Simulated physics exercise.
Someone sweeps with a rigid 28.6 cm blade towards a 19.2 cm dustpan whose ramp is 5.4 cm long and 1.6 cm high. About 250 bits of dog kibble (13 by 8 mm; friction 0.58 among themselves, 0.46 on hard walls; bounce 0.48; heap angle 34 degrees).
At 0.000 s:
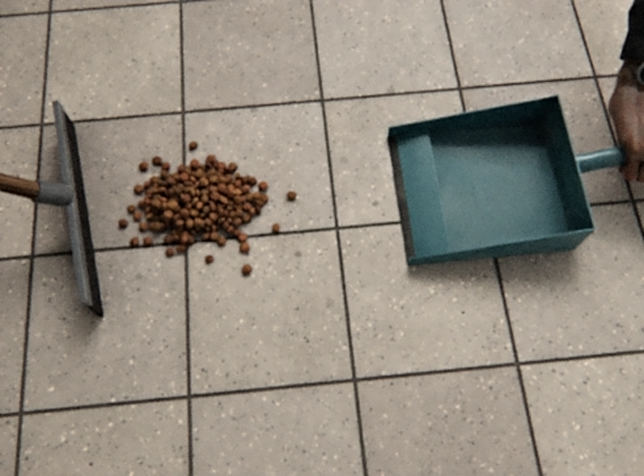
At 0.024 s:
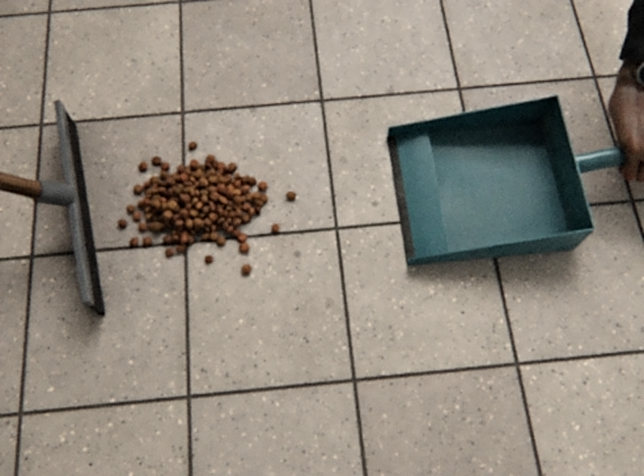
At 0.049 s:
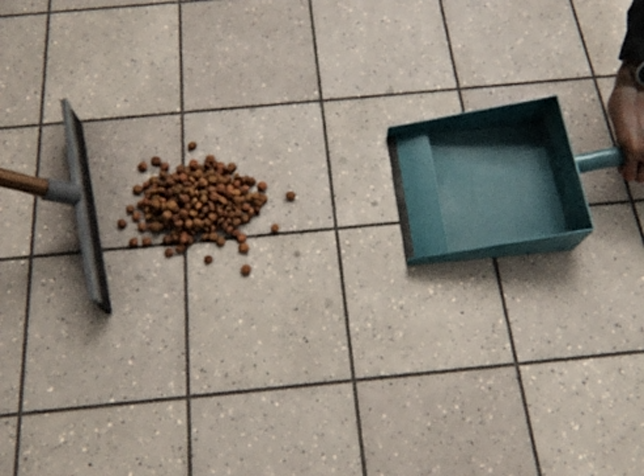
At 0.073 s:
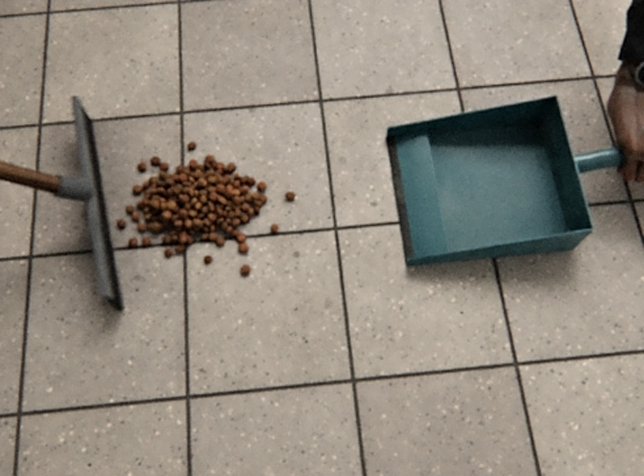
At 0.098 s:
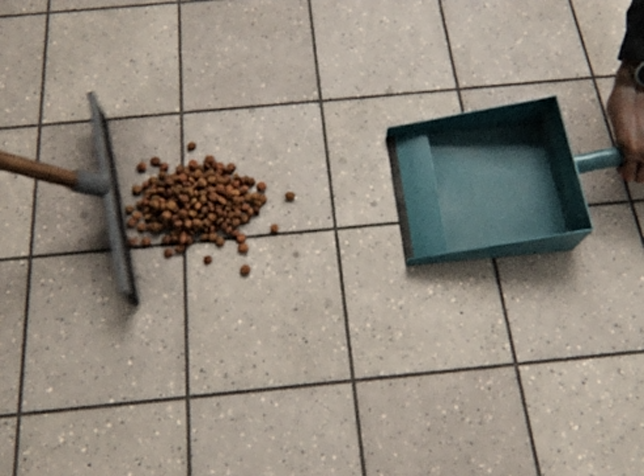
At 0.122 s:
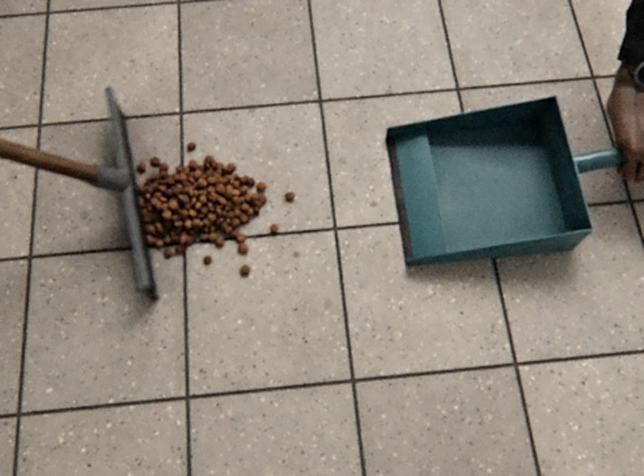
On a grey tiled floor, a wooden-handled blade slid a short way right until it pressed against the left edge of a pile of small brown pellets, while a hand held a teal dustpan still.
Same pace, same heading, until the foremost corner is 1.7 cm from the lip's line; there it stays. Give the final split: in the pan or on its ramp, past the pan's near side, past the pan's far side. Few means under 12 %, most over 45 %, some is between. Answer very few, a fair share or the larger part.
Pan a fair share, near side very few, far side a fair share.
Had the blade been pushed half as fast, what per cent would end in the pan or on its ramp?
In that case some 25 per cent.
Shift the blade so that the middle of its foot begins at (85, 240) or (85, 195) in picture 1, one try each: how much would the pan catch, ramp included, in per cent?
Some 35 and 35 per cent.
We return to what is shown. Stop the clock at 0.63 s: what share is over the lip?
Near 35 per cent so far.
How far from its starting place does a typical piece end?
About 30 cm.
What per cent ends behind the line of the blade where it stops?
Roughly 0 per cent.
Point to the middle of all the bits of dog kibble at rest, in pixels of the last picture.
Near (397, 148).
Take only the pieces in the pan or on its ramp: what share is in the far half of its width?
Some 80 per cent.
After 0.28 s, middle of the blade 19 cm from the lip; 0 % over the lip, far side 15 %, near side 0 %.
After 0.39 s, middle of the blade 8 cm from the lip; 0 % over the lip, far side 30 %, near side 0 %.
Then, at 0.63 s, middle of the blade 4 cm from the lip; 35 % over the lip, far side 40 %, near side 0 %.
By 1.2 s all is still; pan 35 %, near side 0 %, far side 40 %, in front of the lip or behind the blade 25 %.
